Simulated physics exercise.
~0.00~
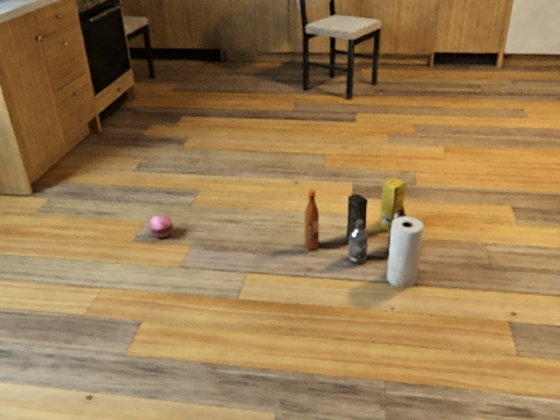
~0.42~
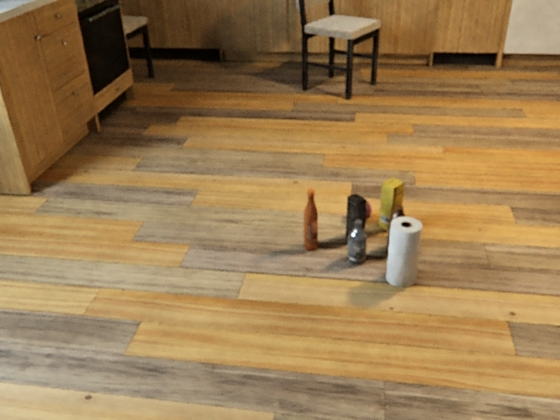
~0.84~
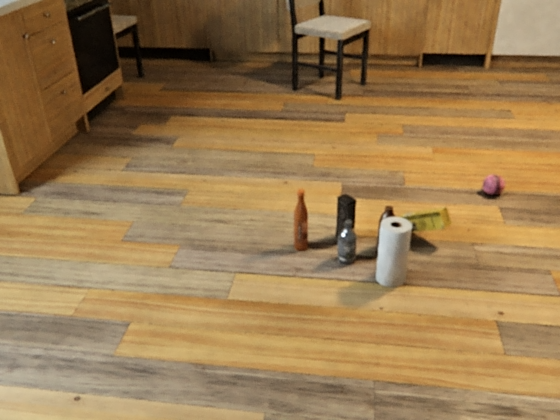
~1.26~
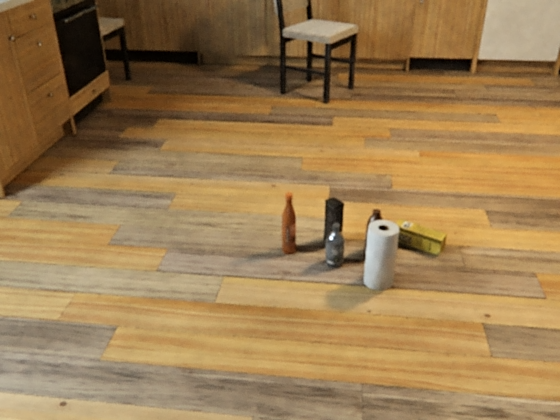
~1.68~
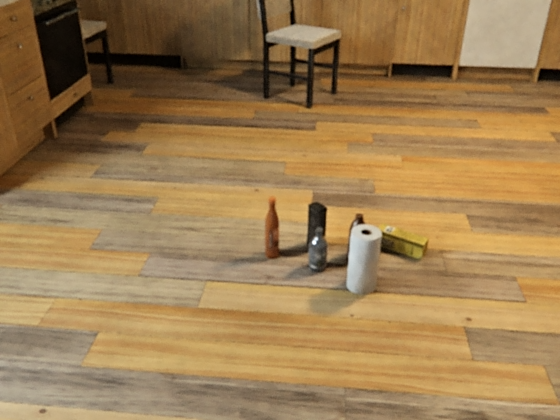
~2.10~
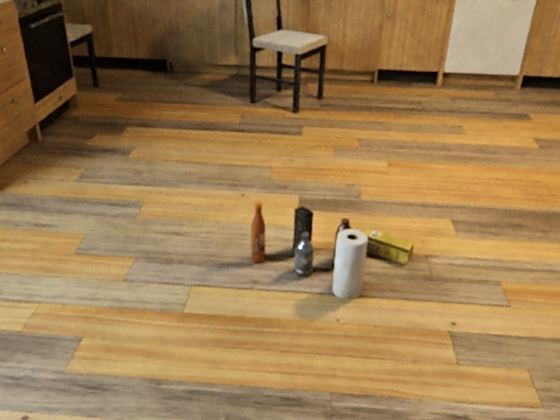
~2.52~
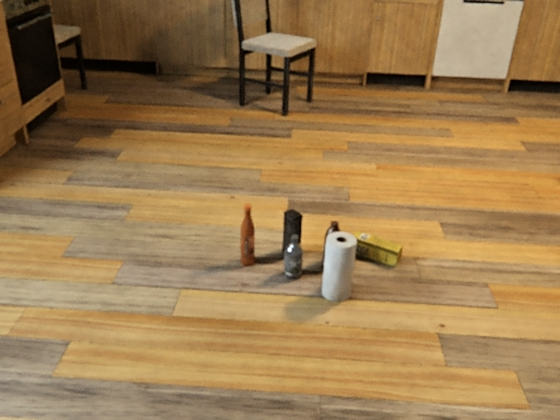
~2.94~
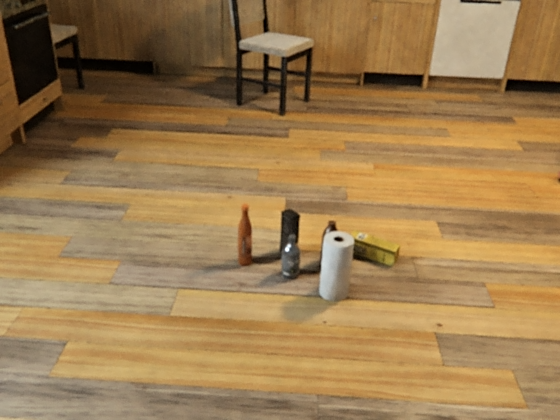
A kitchen with a wood-plank floor is seen from slightly above, with wooden cabinets, a dark oven and a chair with a pale seat along the back. Near the middle of the floor stand an orange bottle, a grey bottle, a black carton, a brown bottle, a yellow carton and a white roll, while a pink ball is off to the left. The ball rolls right and passes behind the front items, and the yellow carton topples to the right. The ball continues away to the right and leaves the view as the camera pans slightly right. The yellow carton ends lying on its side, with the other five still upright.
